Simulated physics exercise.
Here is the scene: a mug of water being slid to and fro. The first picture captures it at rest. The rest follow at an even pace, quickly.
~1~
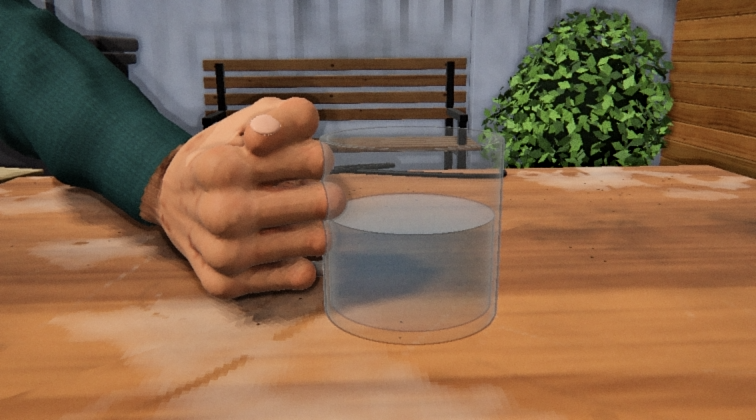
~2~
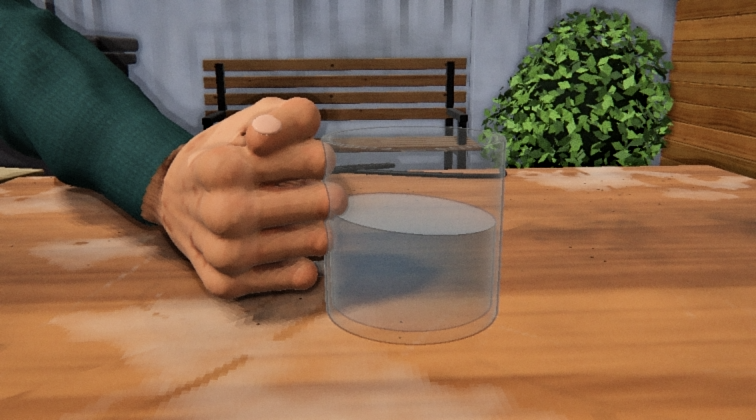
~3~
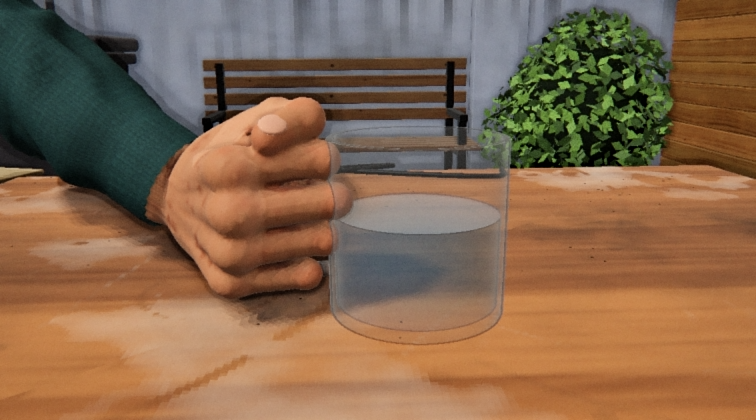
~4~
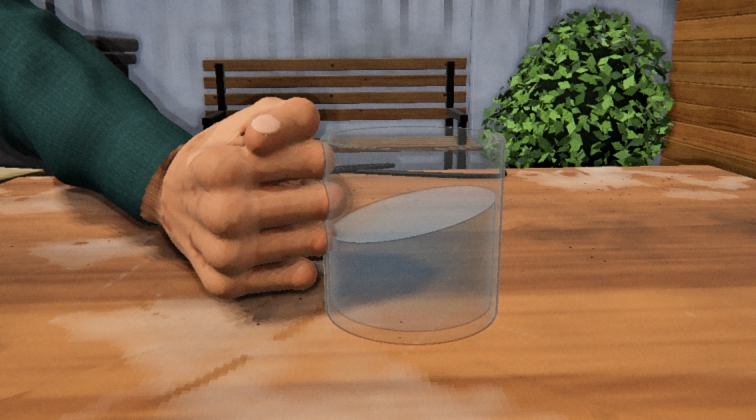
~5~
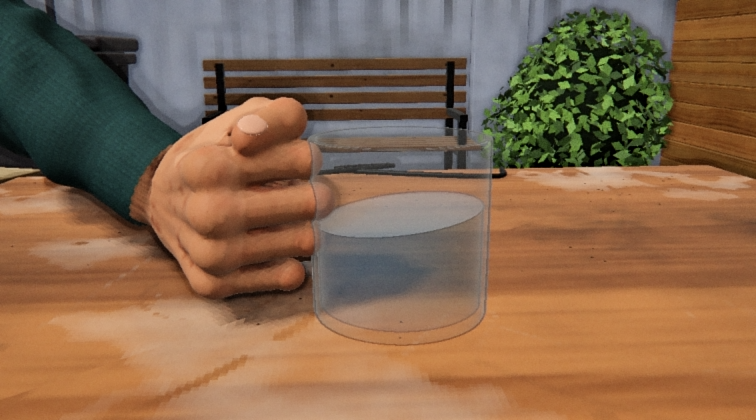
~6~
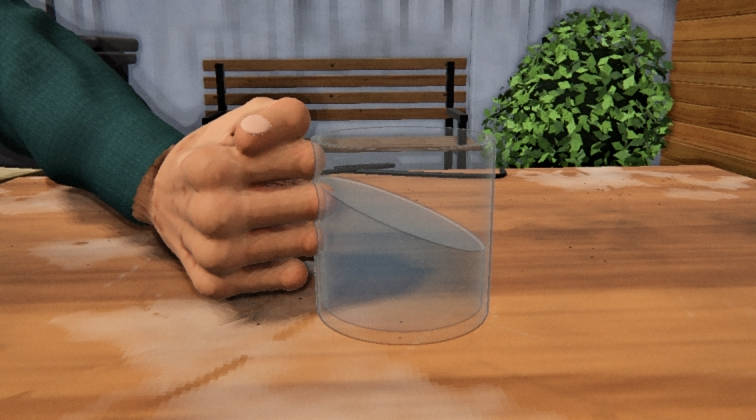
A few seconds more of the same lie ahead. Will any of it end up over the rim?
Yes.
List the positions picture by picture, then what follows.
The first frame shows mug (411, 218) about half full; at rest.
The second frame shows mug about half full, surface at (412, 213); surface a little higher on the left.
The third frame shows mug (416, 218) about half full; surface about level.
The fourth frame shows mug about half full, surface at (412, 213); surface clearly higher on the right.
The fifth frame shows mug (400, 219) about half full; surface a little higher on the right.
The sixth frame shows mug about half full, surface at (402, 213); surface much higher on the left.
A moment on, the highest wave so far goes over the rim.
When it is over, the highest wave so far goes over the rim; some is on the top.
